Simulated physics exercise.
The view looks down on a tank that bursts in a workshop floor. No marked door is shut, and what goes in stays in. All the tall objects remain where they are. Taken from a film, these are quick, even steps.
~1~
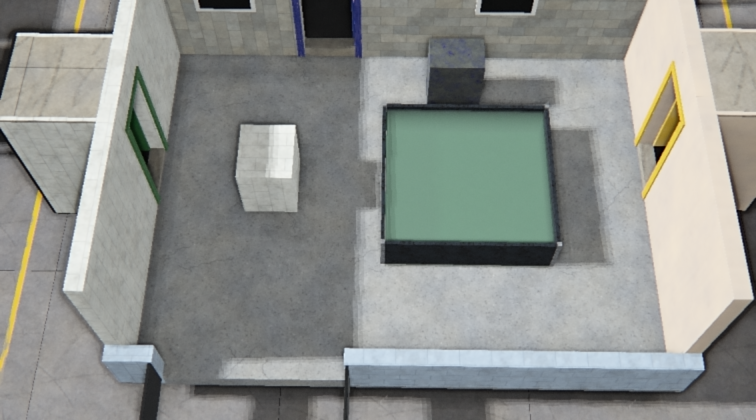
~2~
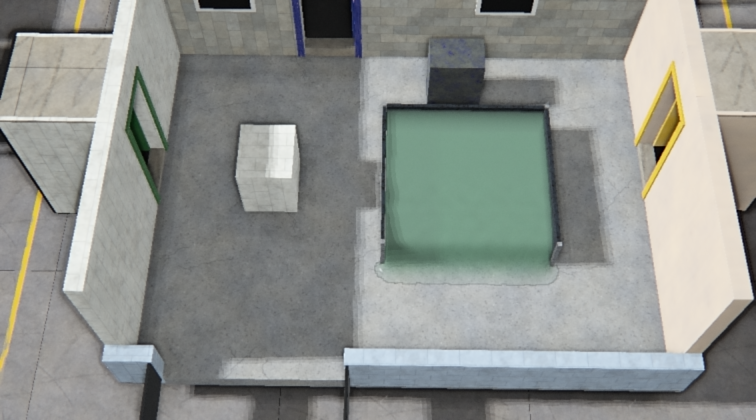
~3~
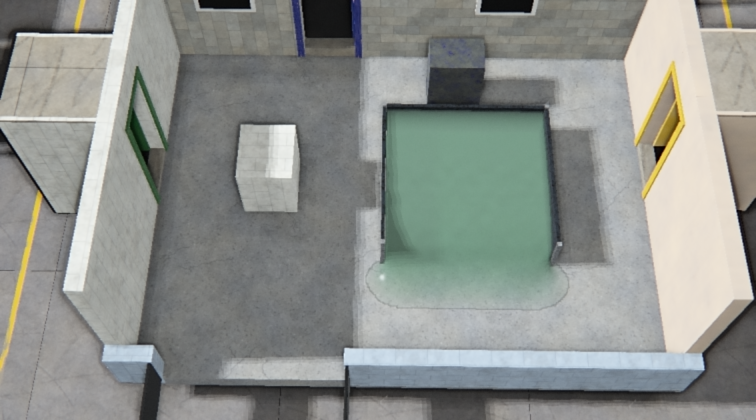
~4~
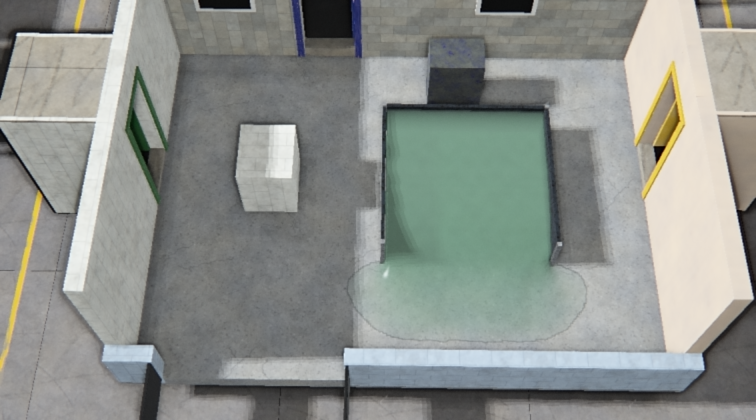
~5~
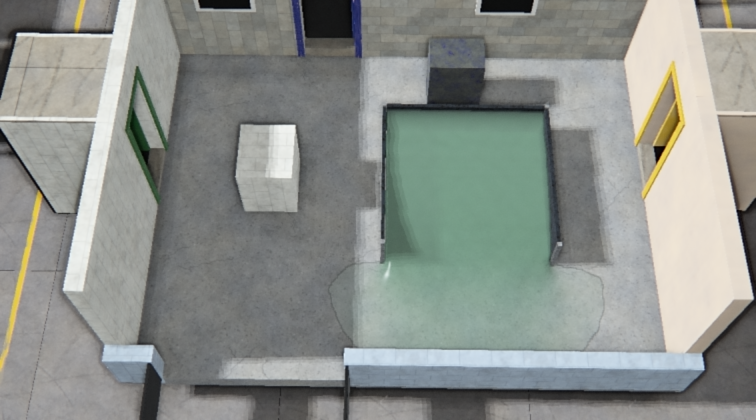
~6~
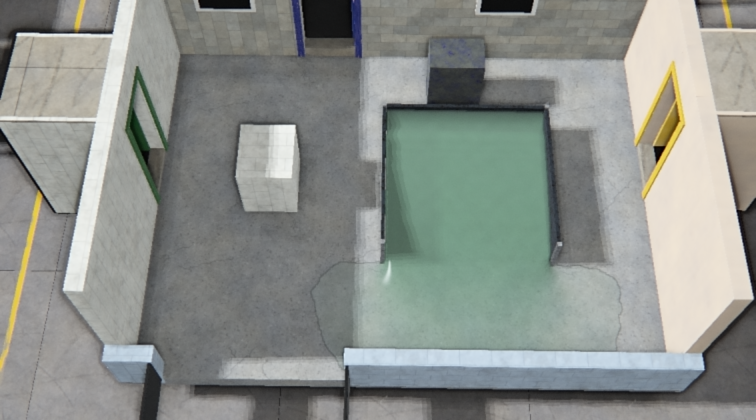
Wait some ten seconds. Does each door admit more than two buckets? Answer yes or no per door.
Answers: The blue door: No; the green door: No; the yellow door: No.
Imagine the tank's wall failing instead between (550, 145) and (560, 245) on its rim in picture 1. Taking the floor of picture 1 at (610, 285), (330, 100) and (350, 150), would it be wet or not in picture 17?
As listed: Under water, no water, not flooded.
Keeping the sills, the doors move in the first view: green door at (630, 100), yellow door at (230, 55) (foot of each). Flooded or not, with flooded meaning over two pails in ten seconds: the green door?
Here the green door overshoots the mark.
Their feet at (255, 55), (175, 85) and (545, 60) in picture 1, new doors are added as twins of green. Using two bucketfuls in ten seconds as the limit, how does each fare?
Checking each in order, the first misses the threshold, the second misses the threshold, and the third beats the threshold.
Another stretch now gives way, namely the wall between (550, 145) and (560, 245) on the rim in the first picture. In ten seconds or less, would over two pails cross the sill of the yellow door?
Yellow door: Exceeds the limit.
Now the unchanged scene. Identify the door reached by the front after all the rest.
That would be the one in blue.
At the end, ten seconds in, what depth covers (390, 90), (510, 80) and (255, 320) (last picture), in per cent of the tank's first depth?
Approx. values, in order: 4 %, 18 %, 8 %.
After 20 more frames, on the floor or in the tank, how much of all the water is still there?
The share not yet gone is roughly 94 percent.
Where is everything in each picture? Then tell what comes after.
In the first frame, the water tank at (468, 174) is whole and still.
In the second frame, water pours out at (468, 256) and has run to (379, 266).
In the third frame, water pours out at (468, 257) and has run to (375, 287).
In the fourth frame, the front is at (359, 301), out from the gap at (468, 257).
In the fifth frame, water pours out at (468, 258) and has run to (350, 330).
In the sixth frame, the front is at a hidden place, out from the gap at (468, 258).
A moment on, water covers 20 % of the floor; the blue door not reached, the green door not reached, the yellow door not reached.
Next, water covers 30 % of the floor; the blue door not reached, the green door not reached, the yellow door not reached.
Then, water covers 60 % of the floor; the blue door not reached, the green door wet at the sill, nothing in, the yellow door wet at the sill, nothing in.
Later, water covers 85 % of the floor; the blue door wet at the sill, nothing in, the green door under two buckets in, the yellow door wet at the sill, nothing in.
In the end, water covers 100 % of the floor; the blue door wet at the sill, nothing in, the green door under two buckets in, the yellow door wet at the sill, nothing in.
